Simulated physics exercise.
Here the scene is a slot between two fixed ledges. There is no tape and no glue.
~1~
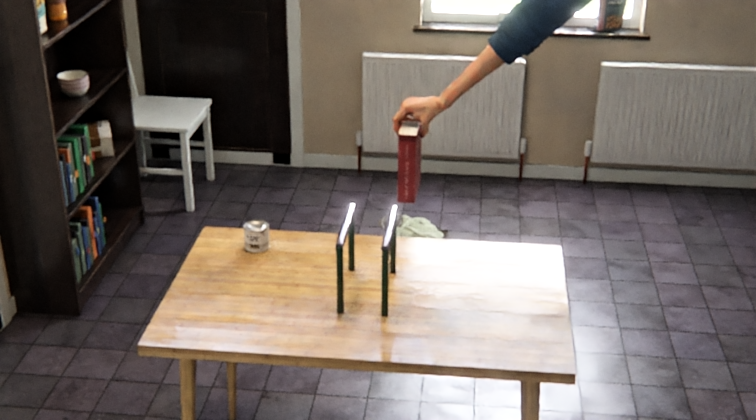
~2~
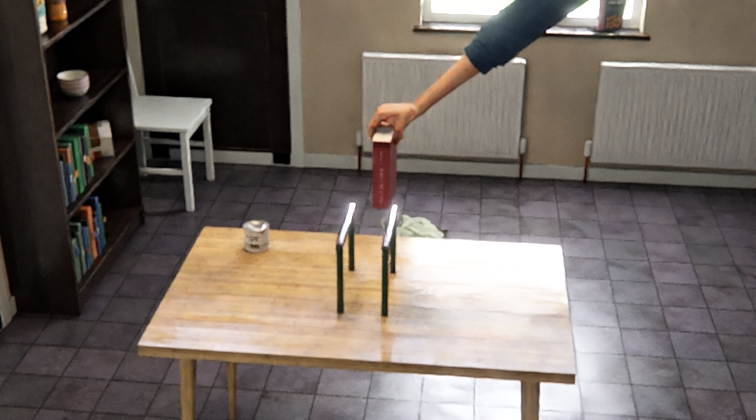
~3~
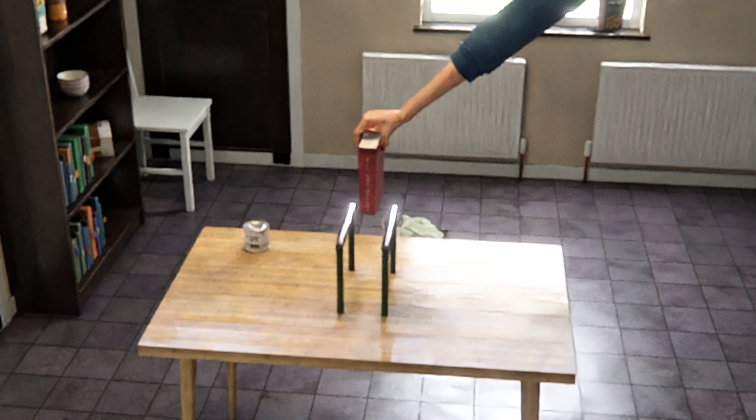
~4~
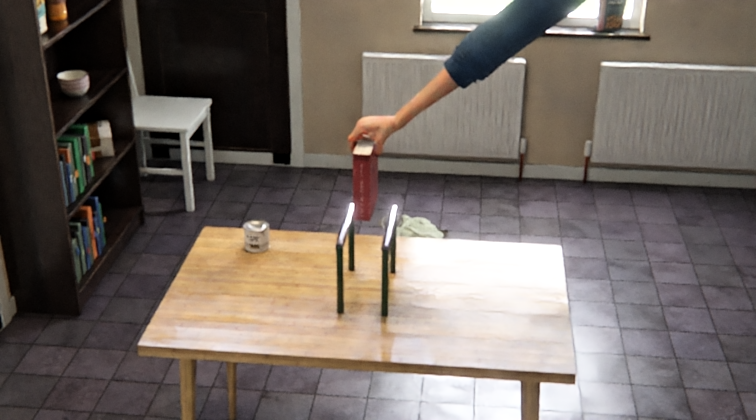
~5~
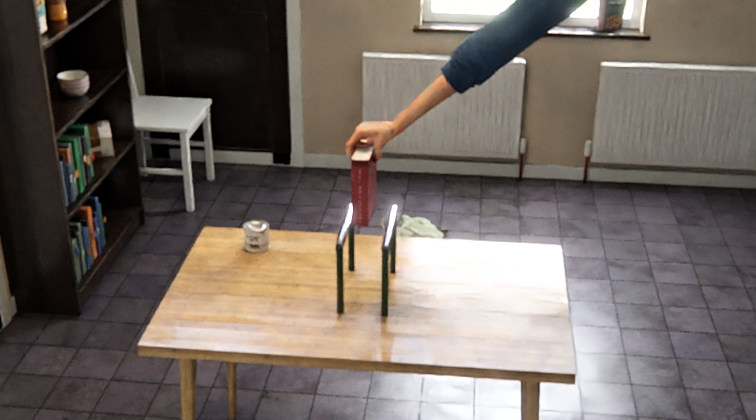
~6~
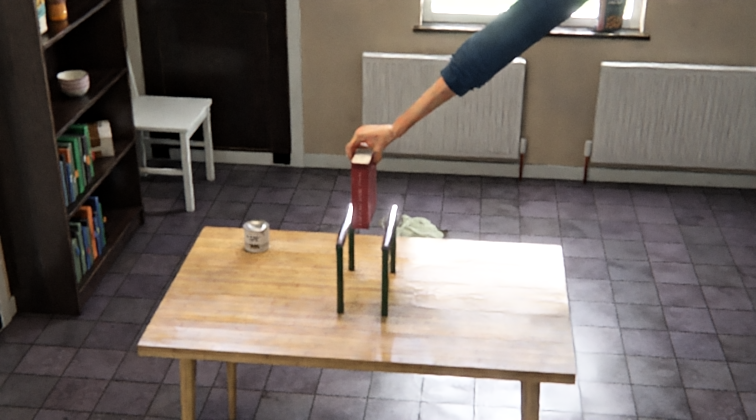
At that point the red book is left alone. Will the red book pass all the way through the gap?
Yes: It will fall.
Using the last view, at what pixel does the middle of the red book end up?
Close to (364, 261) in the last picture.
Then, 0.32 s past the last view, red book displaced about its own width near (364, 258).
Then, 0.66 s past the last view, red book displaced well along near (364, 262).
Finally, moved from the start, red book; white tin still in place. Final places as the last picture's camera would see them, red book near (364, 262). The book goes down the gap.
